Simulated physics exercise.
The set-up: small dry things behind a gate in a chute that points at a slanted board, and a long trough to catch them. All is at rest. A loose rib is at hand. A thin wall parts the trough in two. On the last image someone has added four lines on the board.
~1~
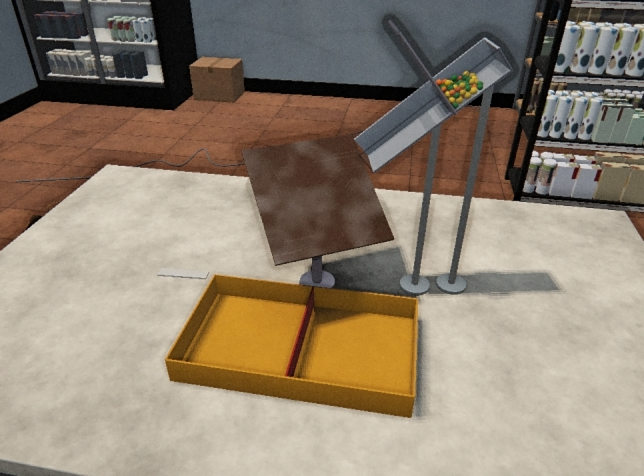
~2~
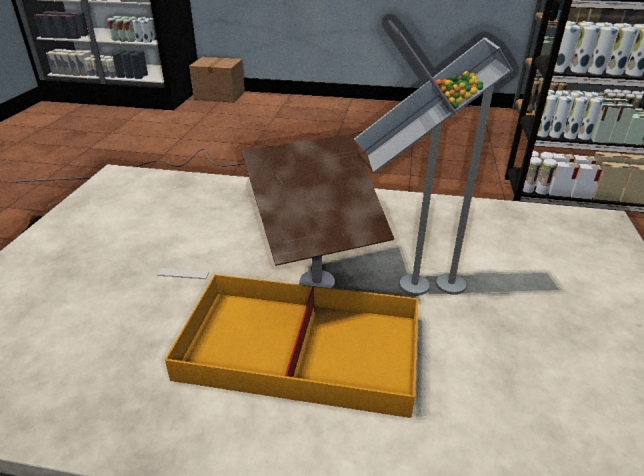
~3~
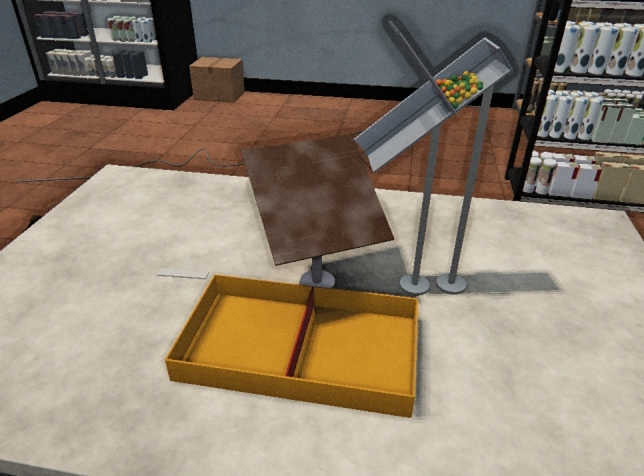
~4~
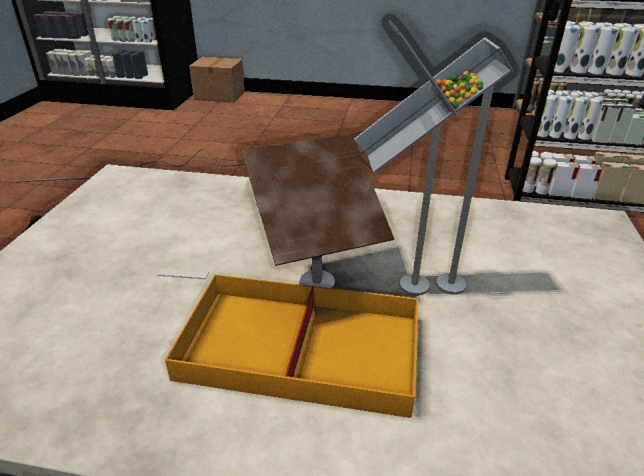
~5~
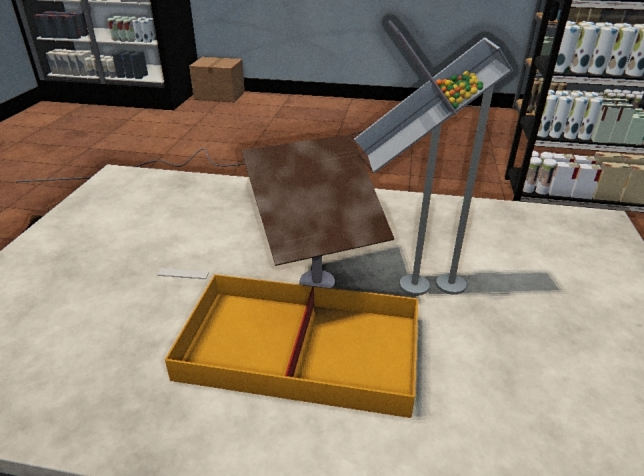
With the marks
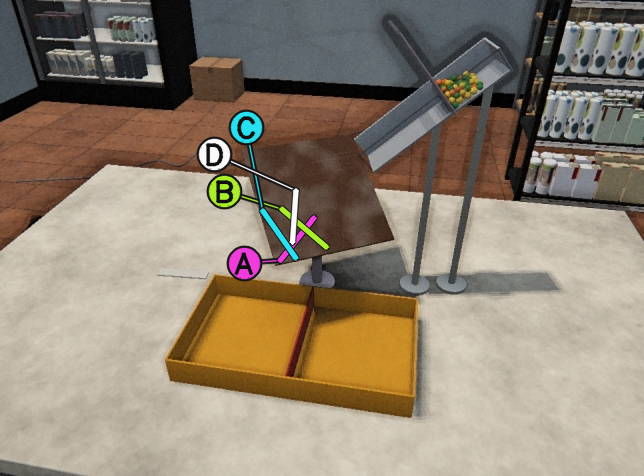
A yellow-orange tray split by a dark red divider sits at the front of a pale, mottled table, seen from slightly above in a shop-like room with stocked shelves, reddish floor tiles and a cardboard box. Behind it stands a tilted brown board, and at upper right a sloping grey chute on thin posts holds small green, orange and yellow beads. Nothing visibly moves, and the camera stays still.
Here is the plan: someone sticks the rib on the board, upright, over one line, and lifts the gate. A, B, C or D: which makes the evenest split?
The answer is line A.
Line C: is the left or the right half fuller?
Right.
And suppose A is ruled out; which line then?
D it is.
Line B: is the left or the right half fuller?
Right.
On the marked copy, line A from (313, 217) to (280, 260); line B from (281, 209) to (326, 247); line C from (262, 210) to (295, 257); line D from (295, 190) to (292, 242).
Choosing A, of what is caught, about half in the left half, about half in the right.
Choosing B, of what is caught, a small part in the left half, nearly all in the right.
Choosing C, of what is caught, a small part in the left half, nearly all in the right.
Choosing D, of what is caught, about a quarter in the left half, most in the right.
